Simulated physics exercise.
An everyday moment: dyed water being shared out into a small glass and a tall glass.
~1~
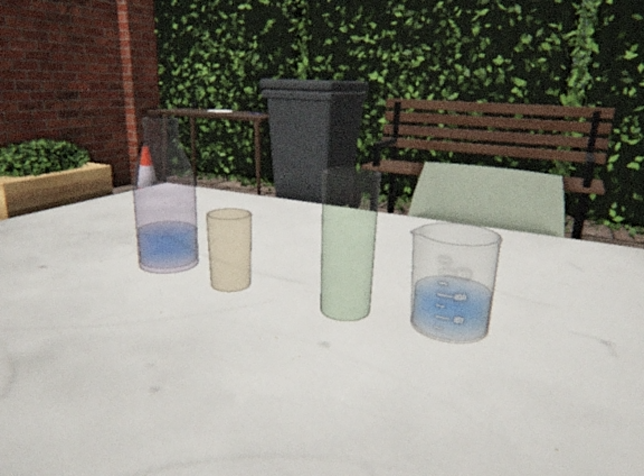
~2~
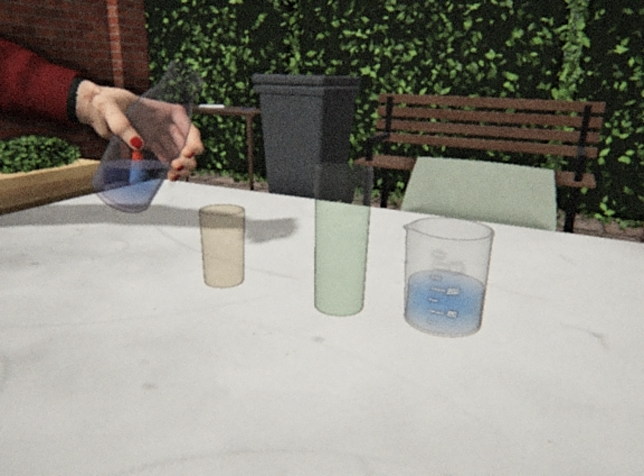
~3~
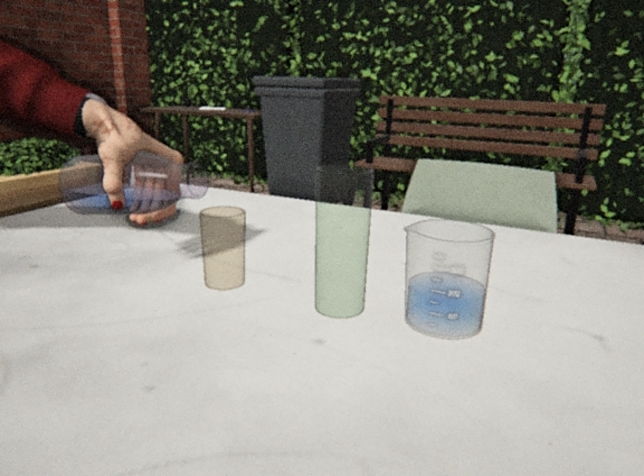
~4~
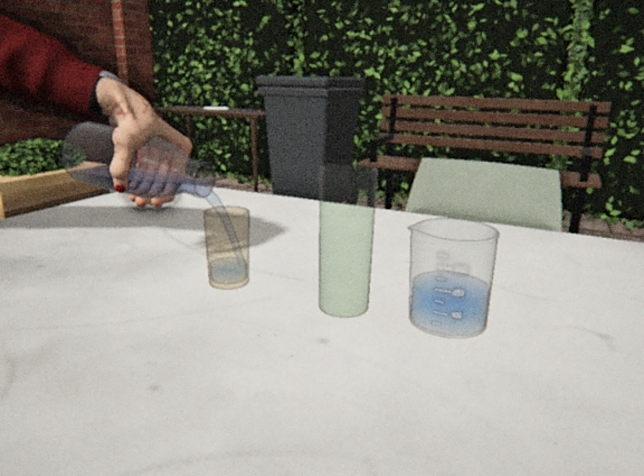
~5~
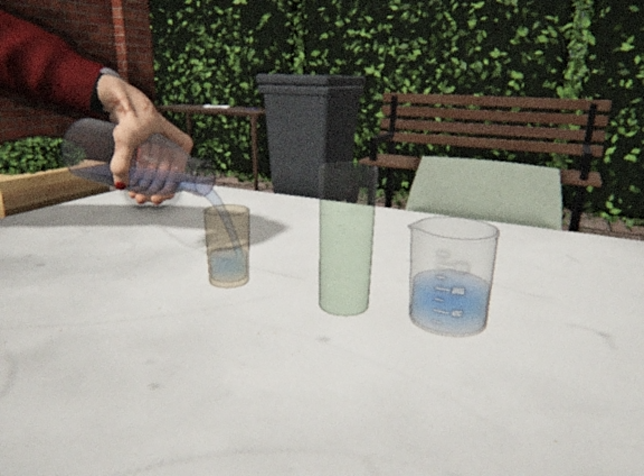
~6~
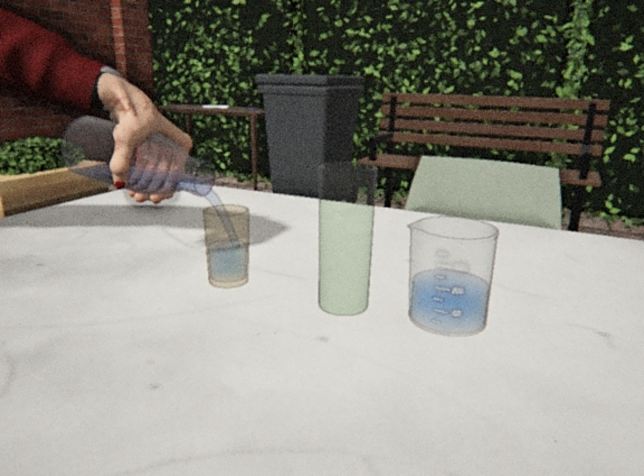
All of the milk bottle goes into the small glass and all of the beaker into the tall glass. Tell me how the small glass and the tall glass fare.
The small glass runs over and the tall glass takes it all.
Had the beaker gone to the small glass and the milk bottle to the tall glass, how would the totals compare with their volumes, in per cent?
About 130 and 60 per cent.
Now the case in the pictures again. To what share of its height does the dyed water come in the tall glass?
I make it 55 per cent.
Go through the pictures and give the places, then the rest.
In the first frame, before the pour; milk bottle (165, 192) about a quarter full; beaker (454, 279) about a third full; small glass (230, 247) empty; tall glass (348, 241) empty.
In the second frame, the milk bottle is on its way; milk bottle (154, 135) tipped 40° with all of its load; small glass (223, 243) empty.
In the third frame, the dyed water nears the lip; milk bottle (139, 183) tipped 80° with all of its load; small glass (224, 245) empty.
In the fourth frame, pouring; milk bottle (144, 166) tipped 95° with nearly all of its load; small glass about a quarter full, surface at (228, 264).
In the fifth frame, pouring; milk bottle (145, 164) tipped 95° with about three quarters of its load; tall glass (346, 236) empty.
In the sixth frame, pouring; milk bottle (144, 162) tipped 95° with about two thirds of its load; beaker about a third full, surface at (451, 284); small glass about half full, surface at (227, 246); tall glass (345, 236) empty.
A moment on, the small glass is nearly full.
Further on, the small glass is full to the brim and overflowed.
When it is over, the small glass is full to the brim and overflowed; the tall glass is about half full.
